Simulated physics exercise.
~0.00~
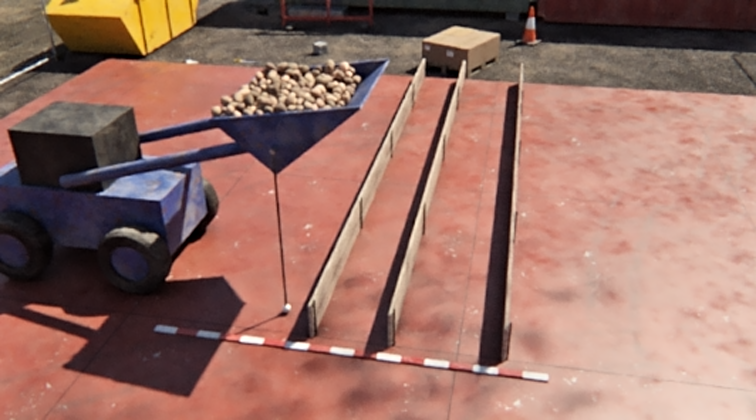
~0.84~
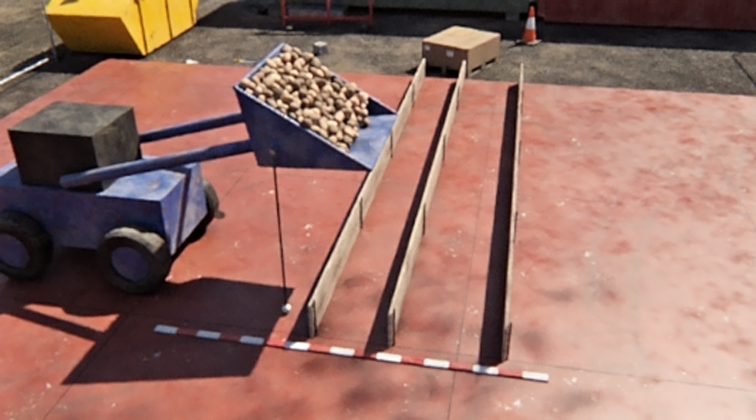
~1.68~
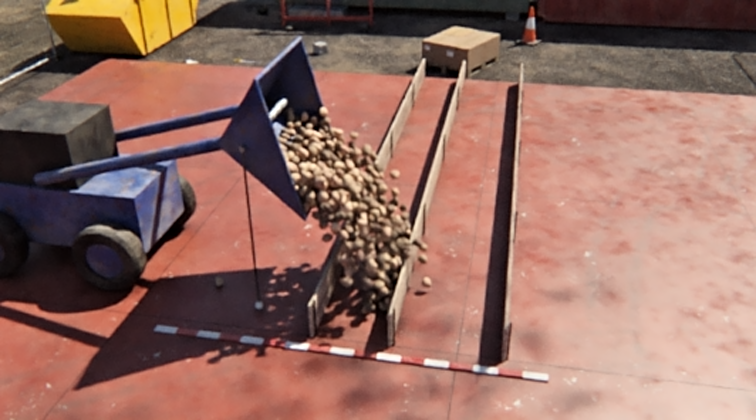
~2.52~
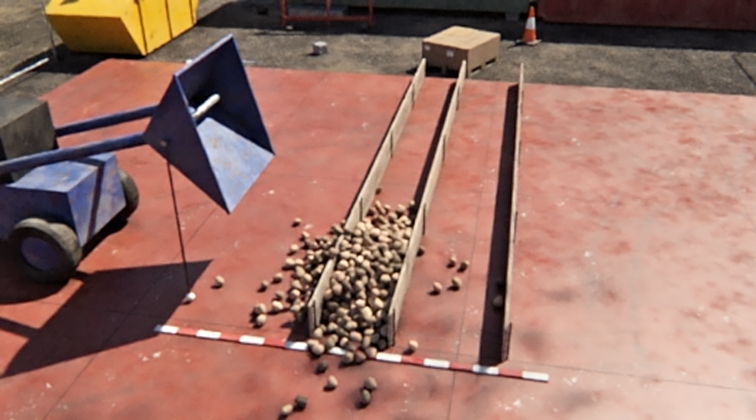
On a sunlit red concrete yard, a blue loader tipped its raised bucket and poured rounded stones toward three long boards, then backed away to the left, leaving most of them heaped in the near bay and a few scattered around it.
